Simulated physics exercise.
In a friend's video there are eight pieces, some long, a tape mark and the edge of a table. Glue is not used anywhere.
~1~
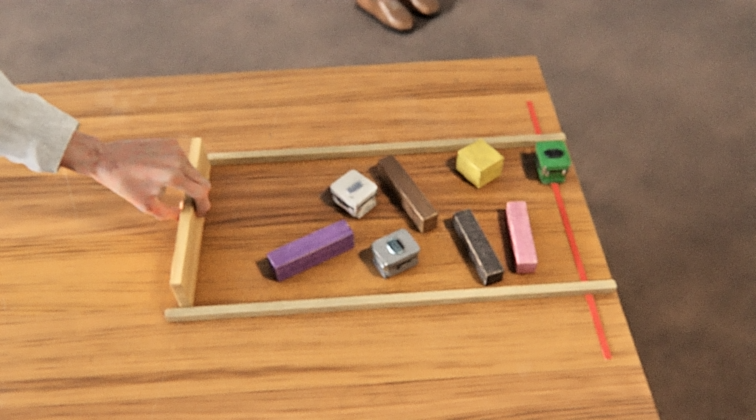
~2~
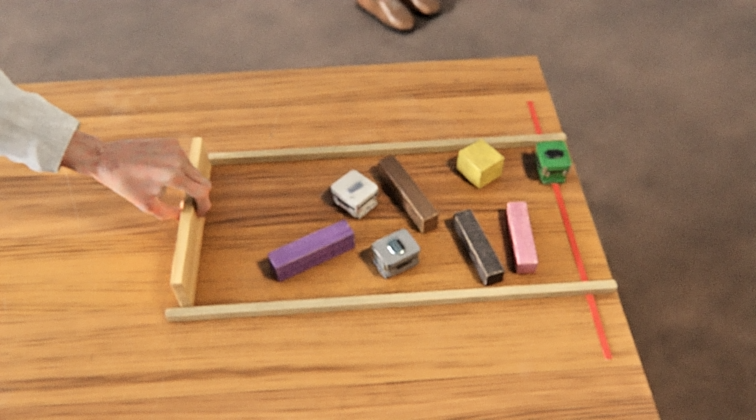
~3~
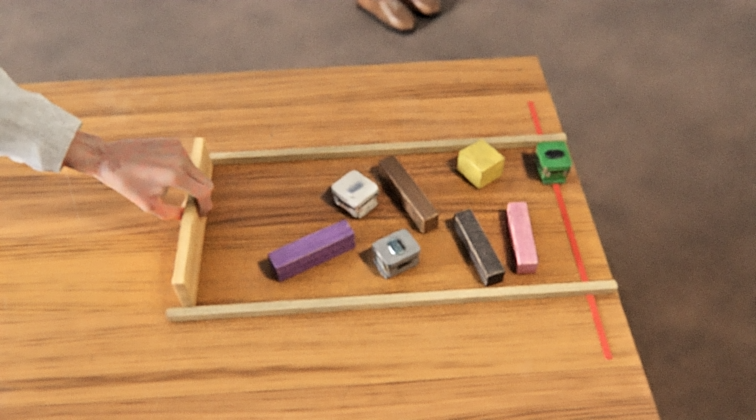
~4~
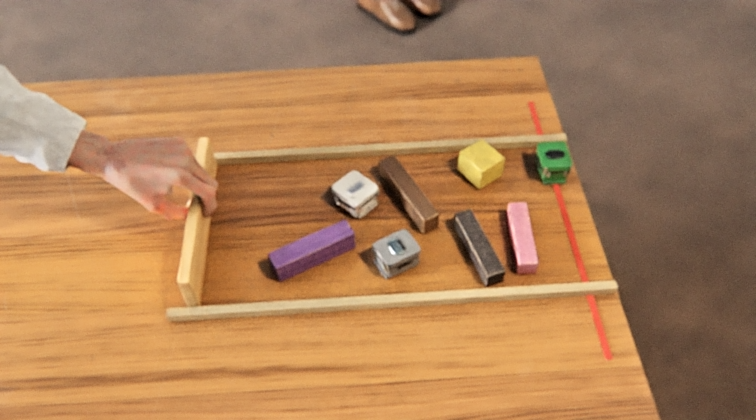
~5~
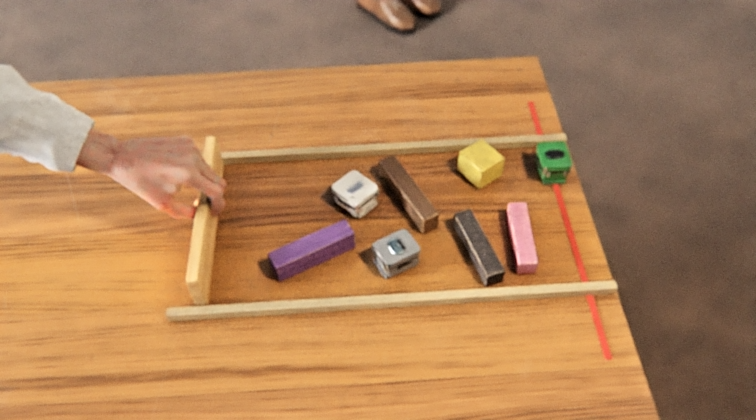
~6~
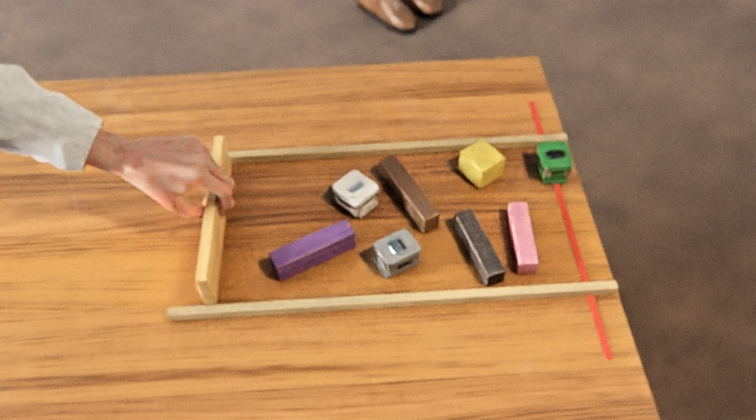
A hand sliding a wooden board slightly right between two rails on a table, the scattered coloured blocks and cases staying still.
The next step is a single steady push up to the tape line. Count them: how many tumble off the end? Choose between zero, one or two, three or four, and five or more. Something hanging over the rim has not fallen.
The count is five or more.
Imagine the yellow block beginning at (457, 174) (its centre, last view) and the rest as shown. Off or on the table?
Placed there, it goes off the edge.
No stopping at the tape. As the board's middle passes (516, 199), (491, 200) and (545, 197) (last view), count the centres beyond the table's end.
In order of the places given, that's 1, 0 and 4.
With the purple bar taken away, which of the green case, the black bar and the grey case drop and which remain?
Note: Green case is off by the end; black bar is off by the end; grey case is on by the end.
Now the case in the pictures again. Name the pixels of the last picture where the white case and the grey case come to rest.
Near (583, 182) and (605, 265).
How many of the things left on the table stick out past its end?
That adds up to 2.
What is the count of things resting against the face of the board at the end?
Result: 2 in all.
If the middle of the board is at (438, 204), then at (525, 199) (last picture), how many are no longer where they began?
First position 6; second position 8.
A little later, none off yet; green case at rest near (553, 163); pink bar at rest near (522, 237); yellow block at rest near (481, 164).
Next, none off yet; green case at rest near (553, 163); pink bar at rest near (522, 237); yellow block at rest near (483, 163).
Later still, none off yet; green case shifted about its own width near (582, 166); pink bar shifted about its own width near (594, 237); yellow block shifted well along near (553, 154).
When it is over, the number that fall off is five or more; down, purple bar, brown bar, black bar, yellow block, pink bar and green case.
